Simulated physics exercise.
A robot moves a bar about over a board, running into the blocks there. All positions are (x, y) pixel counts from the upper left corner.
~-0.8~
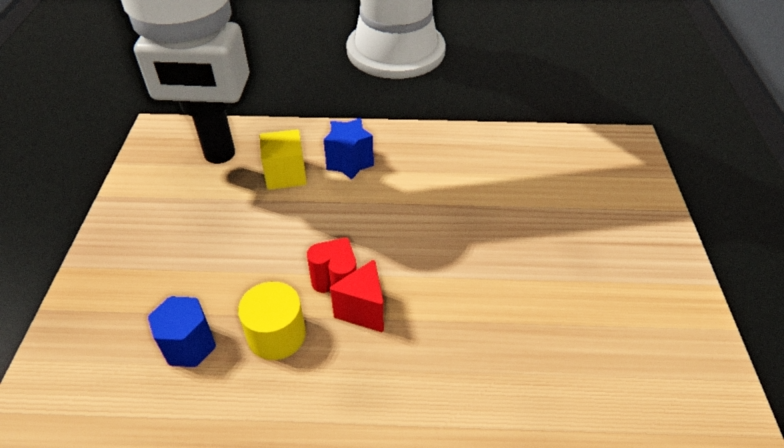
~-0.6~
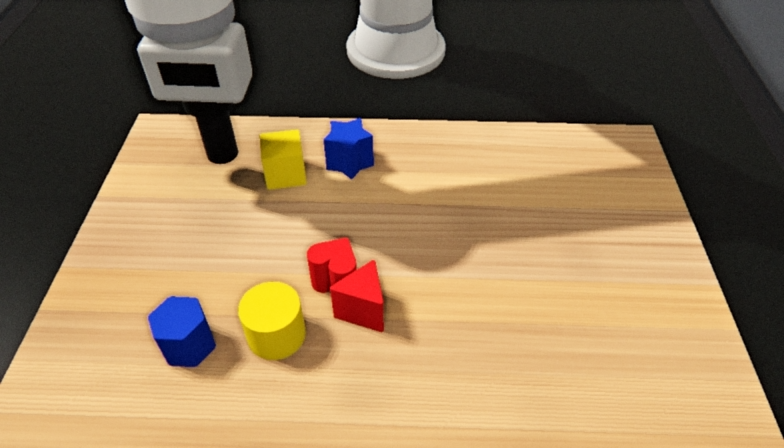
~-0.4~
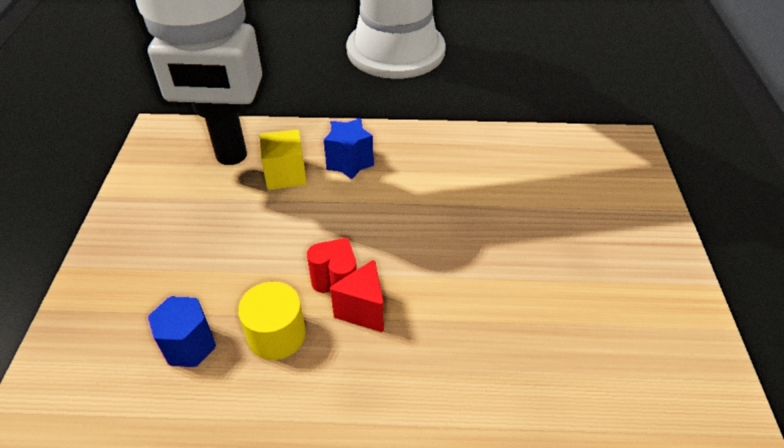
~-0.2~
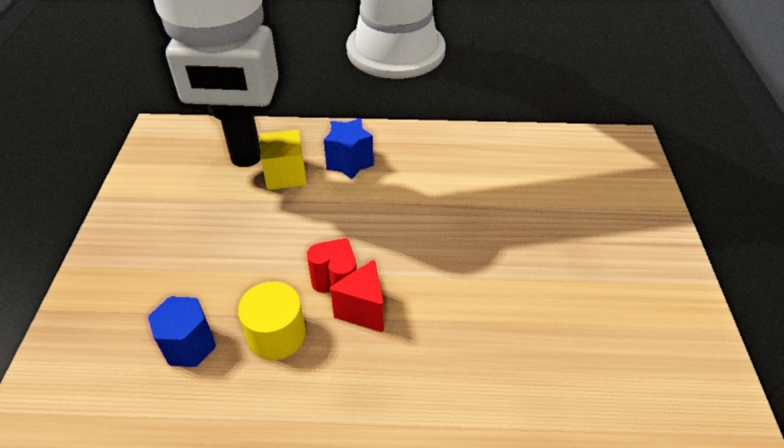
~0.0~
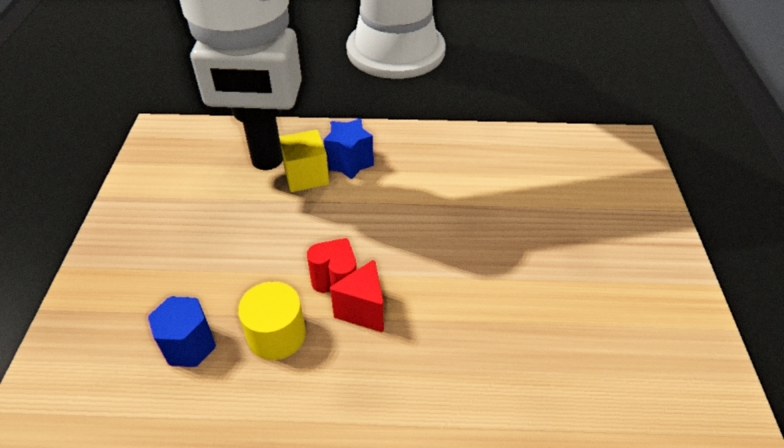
Robot arm sliding its black bar rightward across a wooden board, nudging a yellow block right toward a blue star block.
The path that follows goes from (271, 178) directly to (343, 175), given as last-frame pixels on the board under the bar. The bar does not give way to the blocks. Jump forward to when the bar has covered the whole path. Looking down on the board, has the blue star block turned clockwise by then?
Answer: No.
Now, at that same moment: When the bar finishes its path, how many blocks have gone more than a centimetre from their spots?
Put simply, two blocks are moved more than 1 cm.
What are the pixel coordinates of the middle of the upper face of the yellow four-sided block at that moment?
It comes to (376, 150).
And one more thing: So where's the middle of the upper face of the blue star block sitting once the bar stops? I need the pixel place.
That would be at about pixel (391, 125).
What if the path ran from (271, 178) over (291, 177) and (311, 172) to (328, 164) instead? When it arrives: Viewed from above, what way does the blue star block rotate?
That block twists counter-clockwise.
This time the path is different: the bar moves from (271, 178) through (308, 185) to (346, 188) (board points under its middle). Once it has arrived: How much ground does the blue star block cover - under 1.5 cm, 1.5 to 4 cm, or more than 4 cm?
Once the path is done, the blue star block lies more than 4 cm from its present place.
What follows on the original path. Halfway along, bar (305, 159); yellow four-sided block (340, 148), turned 20° clockwise; blue star block (374, 129), turned 50° anticlockwise.
At the end, bar (342, 157); yellow four-sided block (376, 150), turned 30° clockwise; blue star block (391, 125), turned 85° anticlockwise.
